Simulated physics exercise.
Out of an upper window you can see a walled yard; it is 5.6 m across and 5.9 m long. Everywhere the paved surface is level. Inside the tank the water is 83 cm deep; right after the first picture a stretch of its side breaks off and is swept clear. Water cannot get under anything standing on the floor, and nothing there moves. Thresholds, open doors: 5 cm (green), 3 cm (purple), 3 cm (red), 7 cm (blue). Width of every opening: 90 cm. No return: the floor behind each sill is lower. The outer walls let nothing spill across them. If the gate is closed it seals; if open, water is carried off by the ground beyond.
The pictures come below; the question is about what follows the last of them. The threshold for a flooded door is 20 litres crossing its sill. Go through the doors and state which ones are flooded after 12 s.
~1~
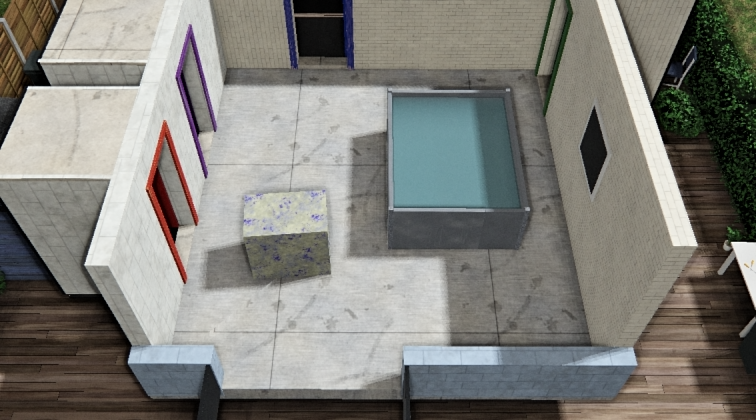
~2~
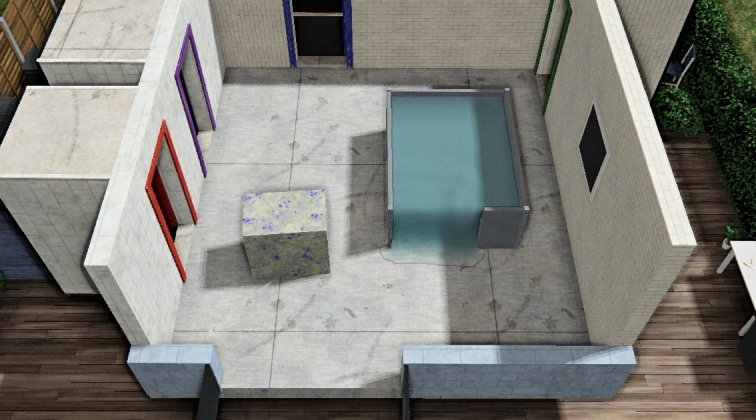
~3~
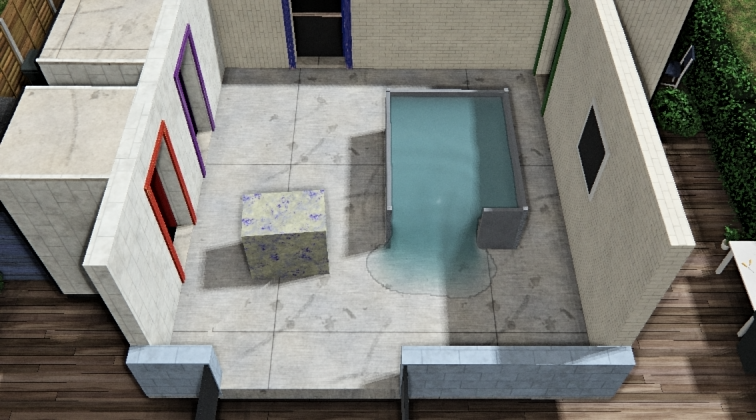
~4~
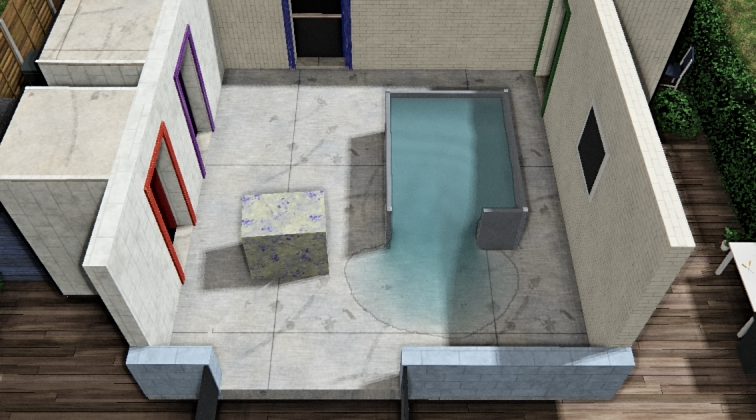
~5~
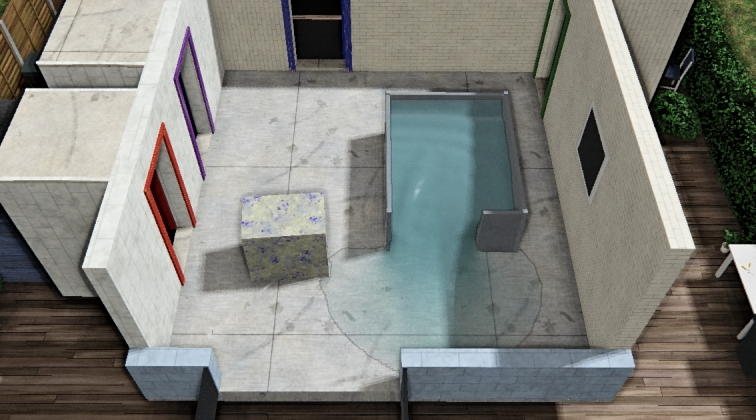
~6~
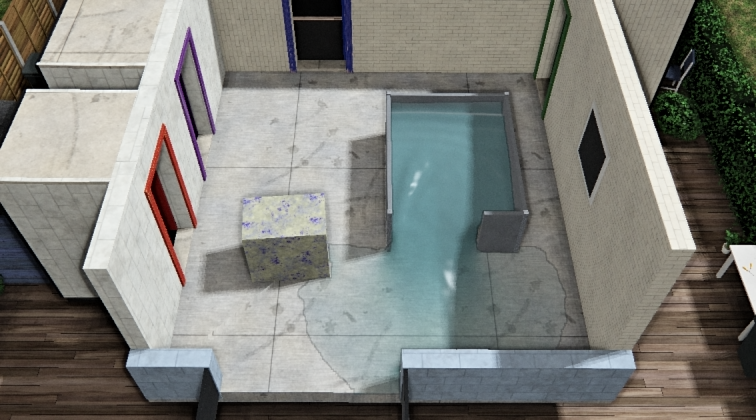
My prediction: Green door: Limit broken; purple door: Limit broken; red door: Limit unbroken; blue door: Limit unbroken.
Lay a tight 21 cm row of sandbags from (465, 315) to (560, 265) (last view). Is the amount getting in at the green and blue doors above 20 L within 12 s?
Well, the green one ends up more than allowed and the blue one ends up within bounds.
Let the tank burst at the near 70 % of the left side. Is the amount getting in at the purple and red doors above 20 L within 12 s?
Against the limit, the purple door exceeds it and the red door exceeds it.
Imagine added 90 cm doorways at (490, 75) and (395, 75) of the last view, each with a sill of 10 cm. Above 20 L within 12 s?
In that order: Above, under.
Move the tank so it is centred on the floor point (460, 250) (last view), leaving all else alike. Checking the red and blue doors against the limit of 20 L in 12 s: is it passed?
Well, red ends up beyond the mark and blue ends up inside the mark.
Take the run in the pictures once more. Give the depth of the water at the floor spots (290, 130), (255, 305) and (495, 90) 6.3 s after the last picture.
Reading - approx. 6 / 3 / 11 cm.
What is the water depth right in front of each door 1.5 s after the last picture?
You'd get green at 0 cm, purple at 0 cm, red at 0 cm, and blue at 0 cm.
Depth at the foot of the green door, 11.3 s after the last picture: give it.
Looks like about 7.5 cm at that spot.
Then, 0.7 s after the last picture water covers 30 % of the floor and is deepest (49 cm) near (429, 362); green door not reached, purple door not reached, red door not reached, blue door not reached.
Then, 1.5 s after the last picture water covers 35 % of the floor and is deepest (48 cm) near (582, 375); green door not reached, purple door not reached, red door not reached, blue door not reached.
Then, 2.8 s after the last picture water covers 50 % of the floor and is deepest (28 cm) near (582, 375); green door 6 cm at the sill, 0 L in, purple door not reached, red door 3 cm at the sill, 0 L in, blue door not reached.
Then, 6.3 s after the last picture water covers 90 % of the floor and is deepest (18 cm) near (226, 76); green door 9 cm at the sill, 65 L in, purple door 2 cm at the sill, 0 L in, red door 4 cm at the sill, 1 L in, blue door 3 cm at the sill, 0 L in.
Then, 11.3 s after the last picture water covers 100 % of the floor and is deepest (8 cm) near (536, 84); green door 7 cm at the sill, 116 L in, purple door 7 cm at the sill, 36 L in, red door 3 cm at the sill, 4 L in, blue door 7 cm at the sill, 2 L in.
